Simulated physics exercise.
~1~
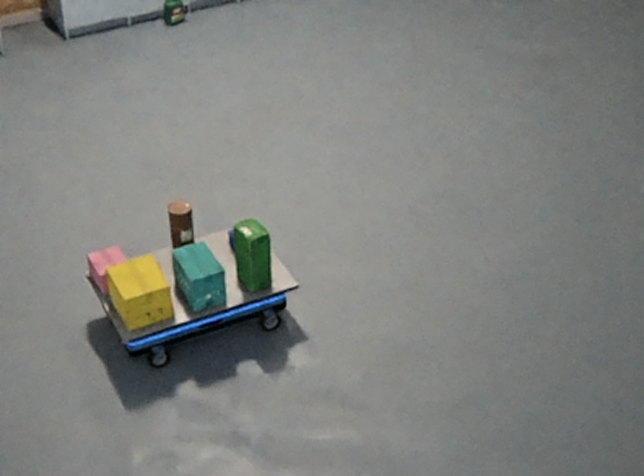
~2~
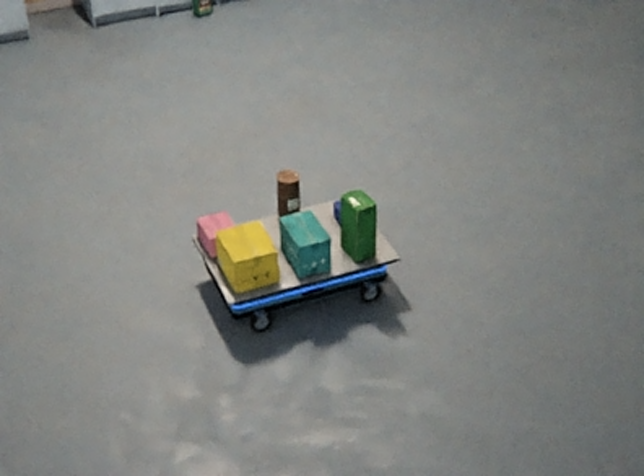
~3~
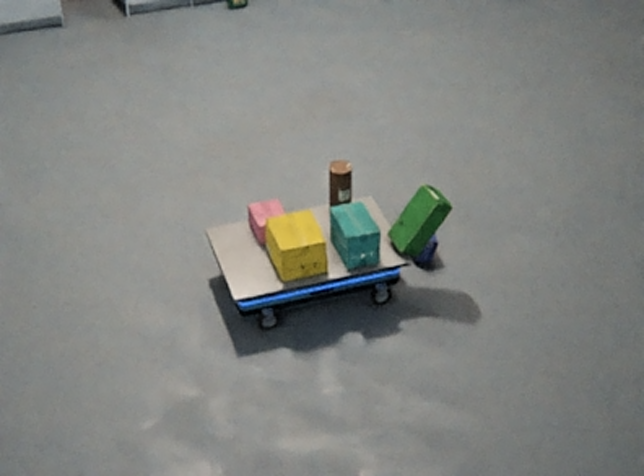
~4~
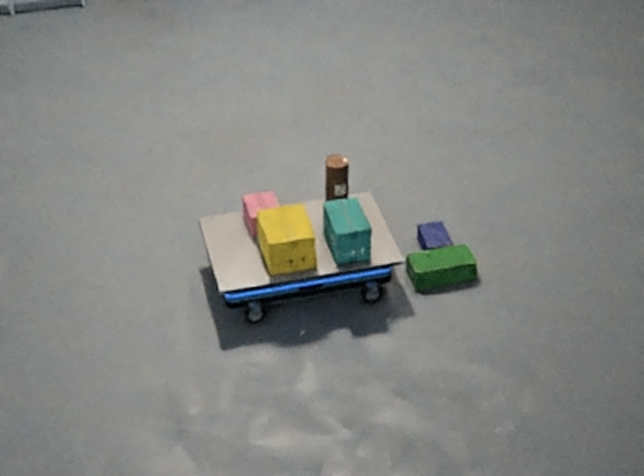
A loaded cart rolls right and stops, and the blue and green boxes topple off.
